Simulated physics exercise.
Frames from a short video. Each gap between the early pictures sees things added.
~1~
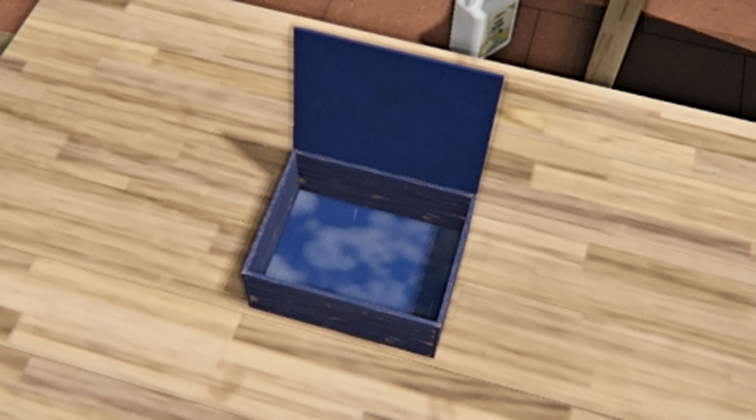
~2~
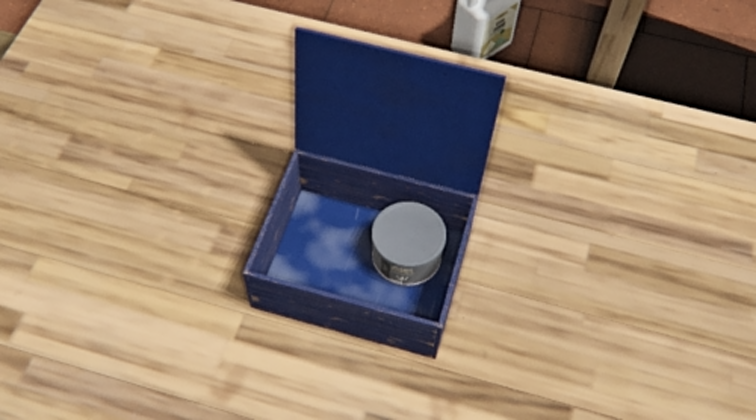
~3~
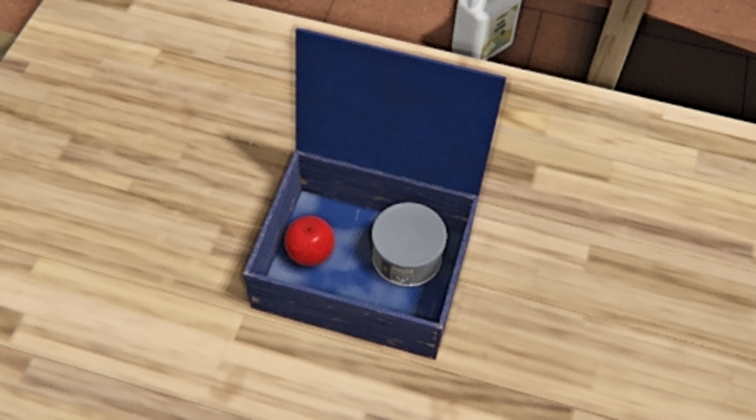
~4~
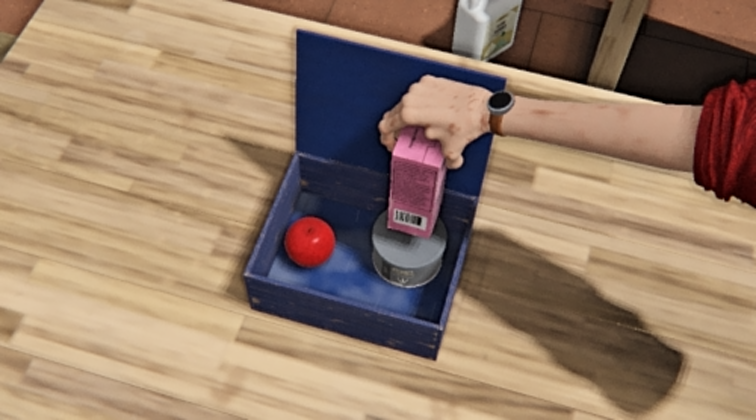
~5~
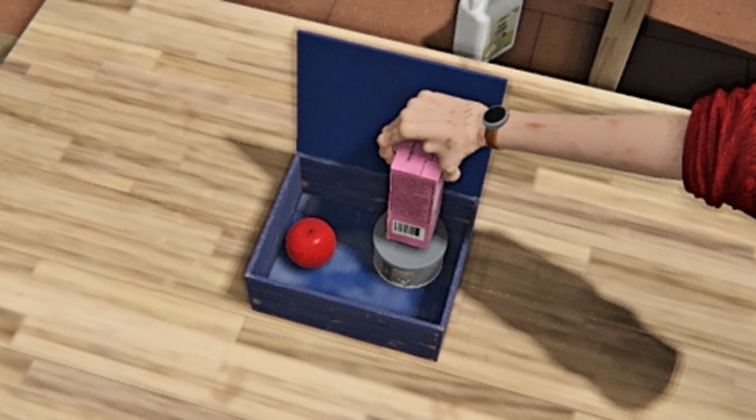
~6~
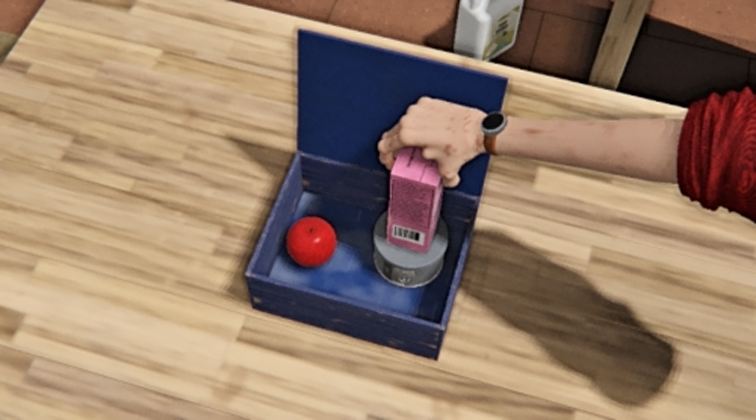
On a wooden tabletop, a grey tub and then a red ball-like object appeared inside an open blue box, and a hand lowered a pink carton slightly onto the tub.
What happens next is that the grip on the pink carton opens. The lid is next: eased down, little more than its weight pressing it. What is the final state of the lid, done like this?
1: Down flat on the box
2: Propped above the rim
Propped above the rim (2).
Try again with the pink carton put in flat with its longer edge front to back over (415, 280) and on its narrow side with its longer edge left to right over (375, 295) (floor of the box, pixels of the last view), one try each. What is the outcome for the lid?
Case one: Lid left up; case two: Lid down.
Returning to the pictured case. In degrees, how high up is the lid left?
Close to 20 degrees.
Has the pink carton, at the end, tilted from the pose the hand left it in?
As it turns out, it changes its angle.
Then, 1.60 s on from there, lid 67° above the rim; pink carton turned 11° from how it was put near (413, 206).
Then, 2.00 s on from there, lid 26° above the rim; pink carton on its side near (392, 275).
In the end, lid 21° above the rim; toppled in the box, pink carton; the other 2 unmoved. At the end, from the last picture's camera, pink carton near (393, 278).
